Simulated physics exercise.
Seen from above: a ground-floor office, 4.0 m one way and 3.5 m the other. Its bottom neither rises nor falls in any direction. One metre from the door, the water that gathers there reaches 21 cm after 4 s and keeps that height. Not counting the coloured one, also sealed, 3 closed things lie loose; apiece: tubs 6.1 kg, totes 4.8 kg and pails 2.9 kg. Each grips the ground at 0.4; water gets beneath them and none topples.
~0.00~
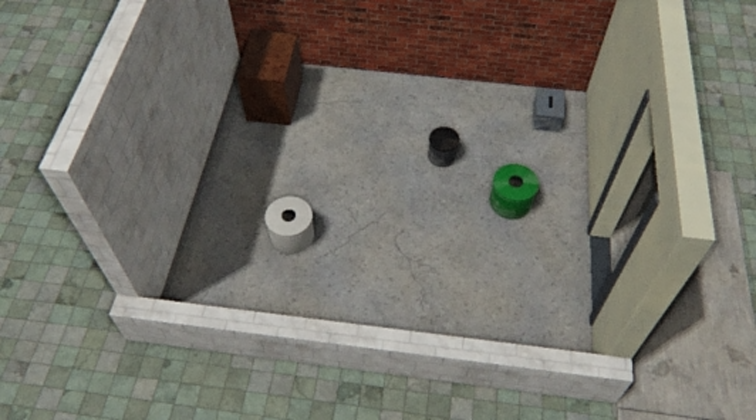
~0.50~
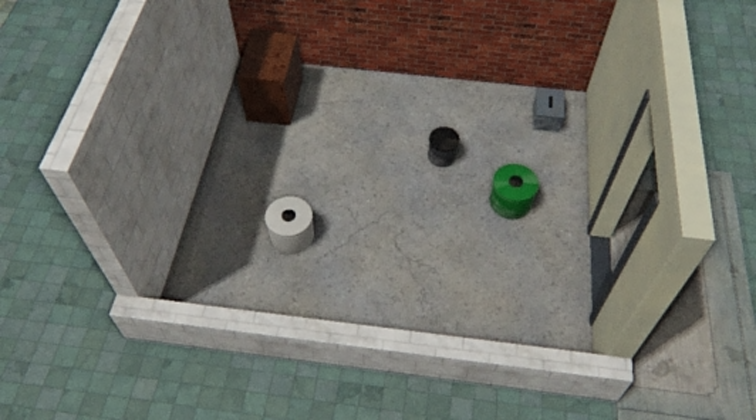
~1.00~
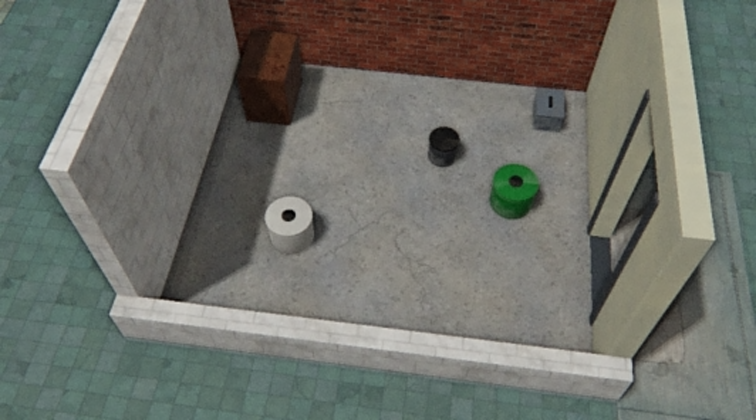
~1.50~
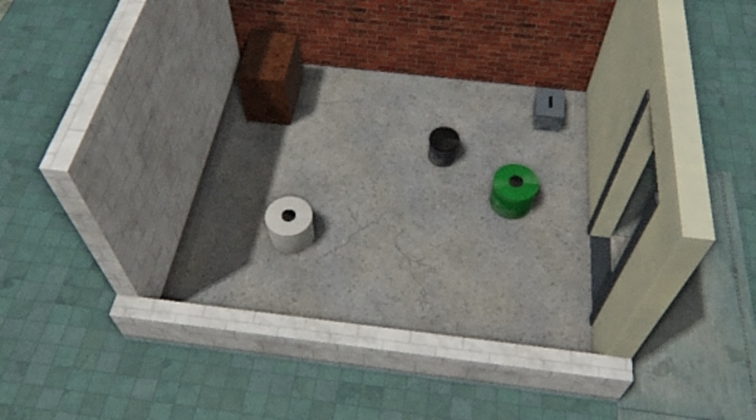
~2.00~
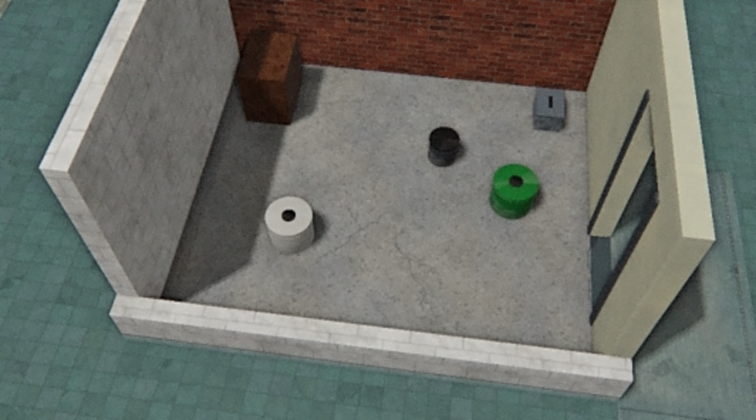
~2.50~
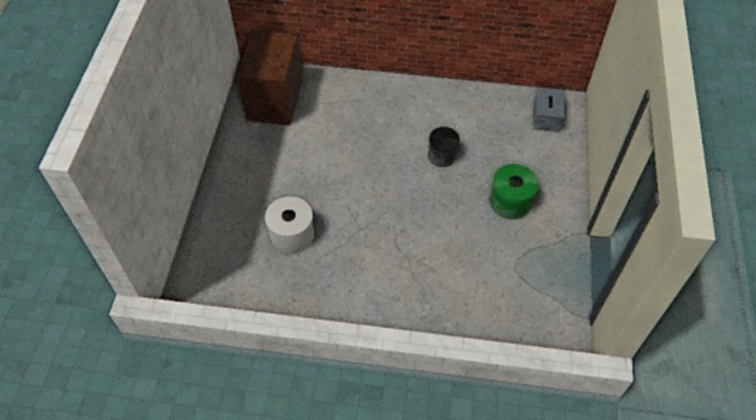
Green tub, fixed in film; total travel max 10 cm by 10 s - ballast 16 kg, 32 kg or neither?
Most likely it will manage with the lighter mass.
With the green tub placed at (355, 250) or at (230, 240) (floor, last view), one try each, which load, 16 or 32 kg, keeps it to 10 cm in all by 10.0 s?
In that order: Both loads work; just the heavier works.
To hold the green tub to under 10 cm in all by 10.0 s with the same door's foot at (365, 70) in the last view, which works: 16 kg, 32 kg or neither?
With that change, the lighter one suffices.
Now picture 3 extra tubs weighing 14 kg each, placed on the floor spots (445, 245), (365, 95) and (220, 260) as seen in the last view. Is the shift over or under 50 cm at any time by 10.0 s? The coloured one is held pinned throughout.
Spot one crosses the limit, spot two stays inside, spot three crosses the limit.
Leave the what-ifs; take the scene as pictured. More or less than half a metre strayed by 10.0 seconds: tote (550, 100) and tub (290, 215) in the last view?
First within the mark, second above the mark.
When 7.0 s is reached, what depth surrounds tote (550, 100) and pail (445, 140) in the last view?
Roughly 2 and 1 cm.
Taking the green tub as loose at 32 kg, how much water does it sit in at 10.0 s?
5 cm, roughly.
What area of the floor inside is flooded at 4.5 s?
About 6.0 m2.
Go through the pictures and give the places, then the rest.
The first picture shows the green tub at (516, 182) rests on the ground; water covers 0.0 m2; 0 of 4 have shifted.
The second picture shows the green tub at (516, 182) rests on the ground; 0.0 m2 under water; 0 of 4 have shifted.
The third picture shows the green tub at (516, 182) rests on the ground; 0.0 m2 under water; 0 of 4 have shifted.
The fourth picture shows the green tub at (516, 182), on the bottom; 0.0 m2 under water; 0 of 4 have shifted.
The fifth picture shows the green tub at (516, 182) rests on the ground; 0.0 m2 under water; 0 of 4 have shifted.
The sixth picture shows the green tub at (516, 182), on the bottom; water covers 0.4 m2; 0 of 4 have shifted.
After 3.5 s the green tub would be 0 cm from its start with 16 kg and 0 cm from its start with 32 kg; 2 cm of water round it then.
After 4.5 s the green tub would be 0 cm from its start with 16 kg and 0 cm from its start with 32 kg; 4 cm of water round it then.
After 7.0 s the green tub would be 0 cm from its start with 16 kg and 0 cm from its start with 32 kg; 5 cm of water round it then.
After 10.0 s the green tub would be 0 cm from its start with 16 kg and 0 cm from its start with 32 kg; 5 cm of water round it then.
